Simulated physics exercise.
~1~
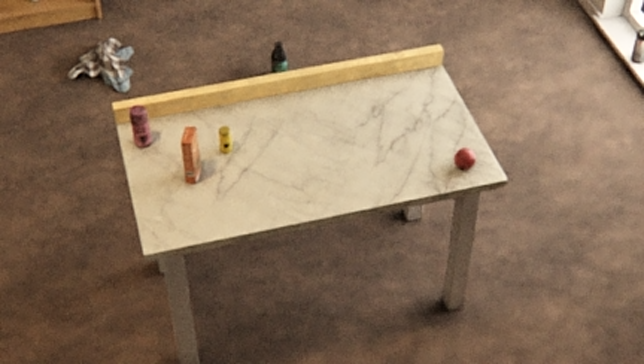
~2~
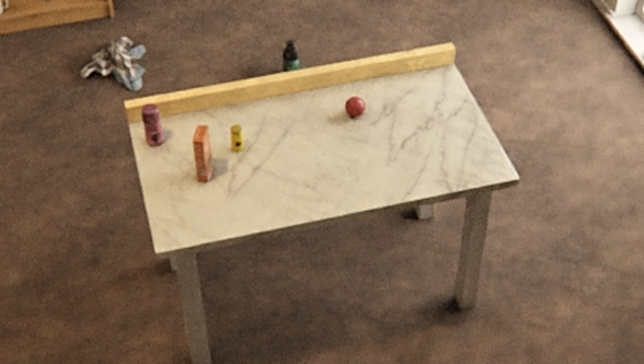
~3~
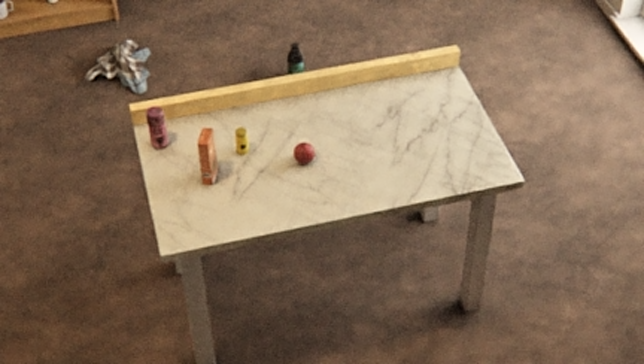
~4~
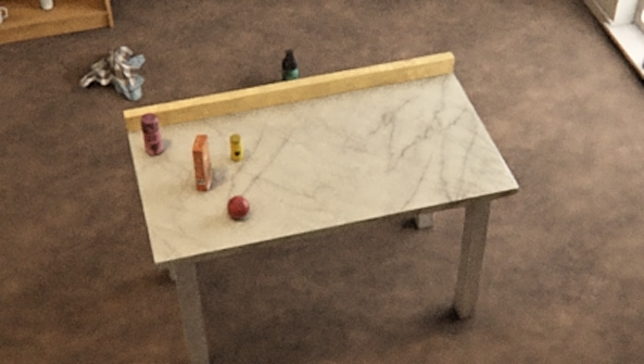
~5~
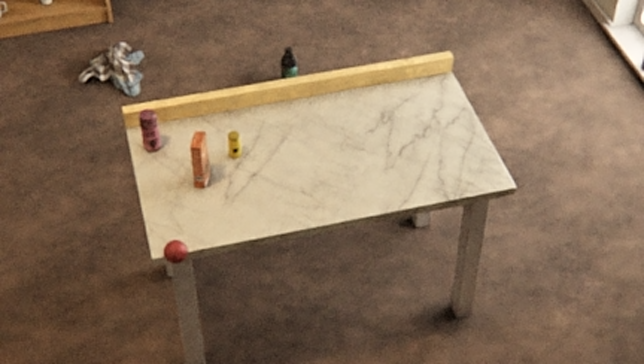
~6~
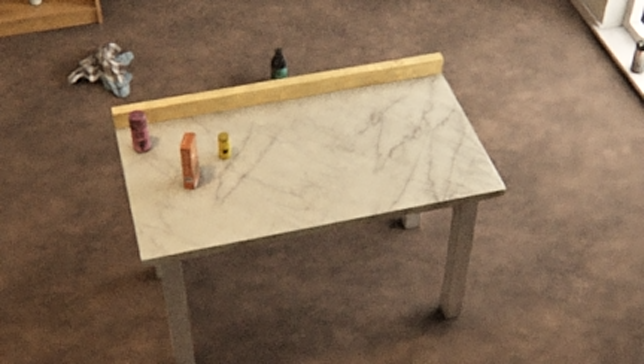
The video shows a red ball rolling left across a marble-patterned table toward the back rail, then heading toward the near left corner and leaving the tabletop, while the pink can, orange packet and yellow shaker remain standing in their places.
